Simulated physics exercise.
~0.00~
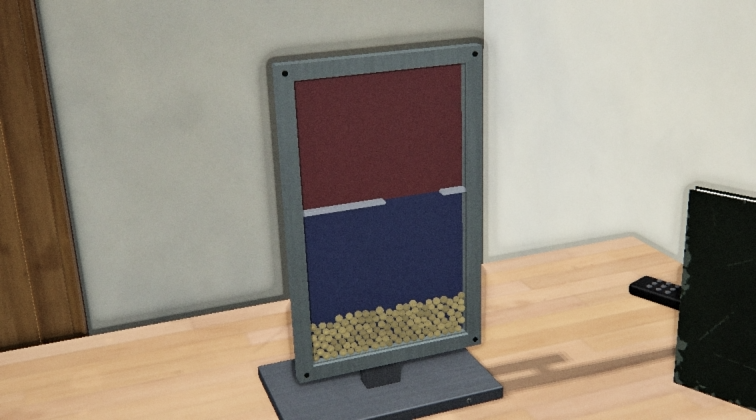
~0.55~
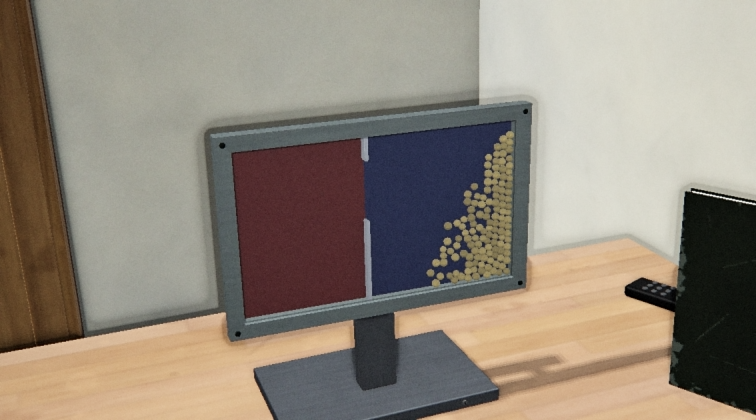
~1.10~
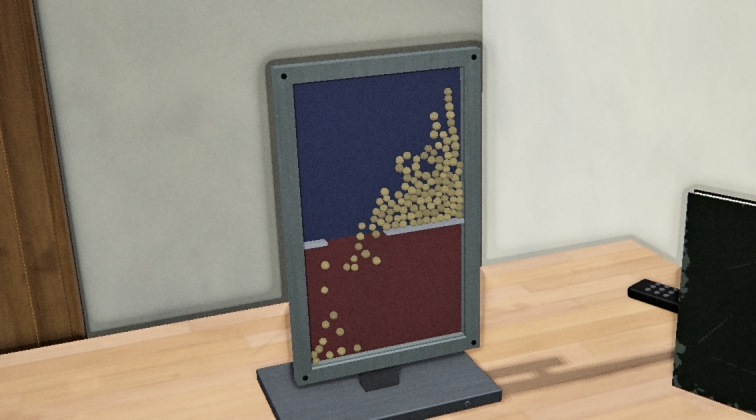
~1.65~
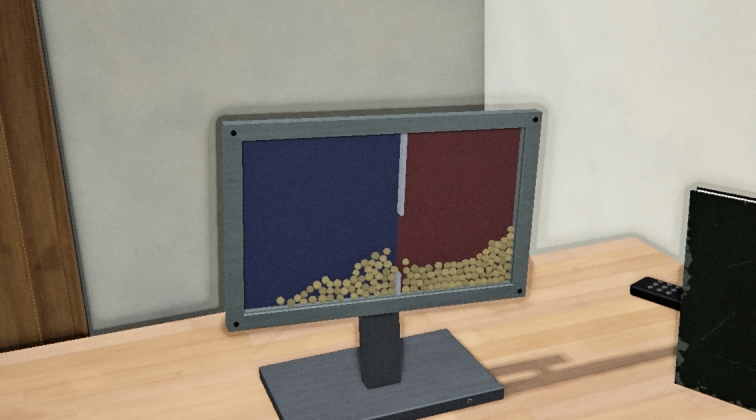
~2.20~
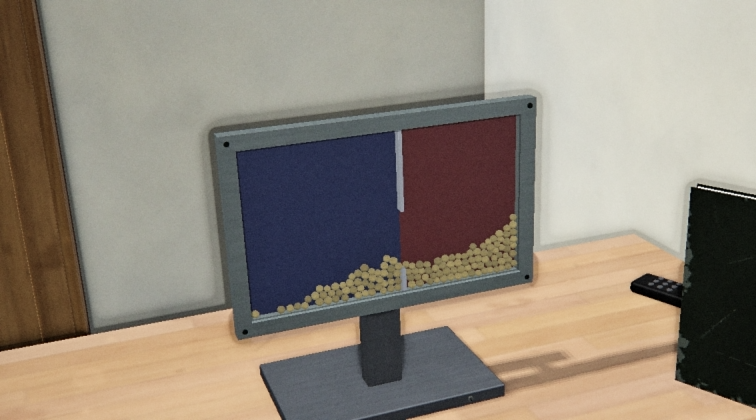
The framed case turns anticlockwise in stages until its beans settle across both red and blue chambers.
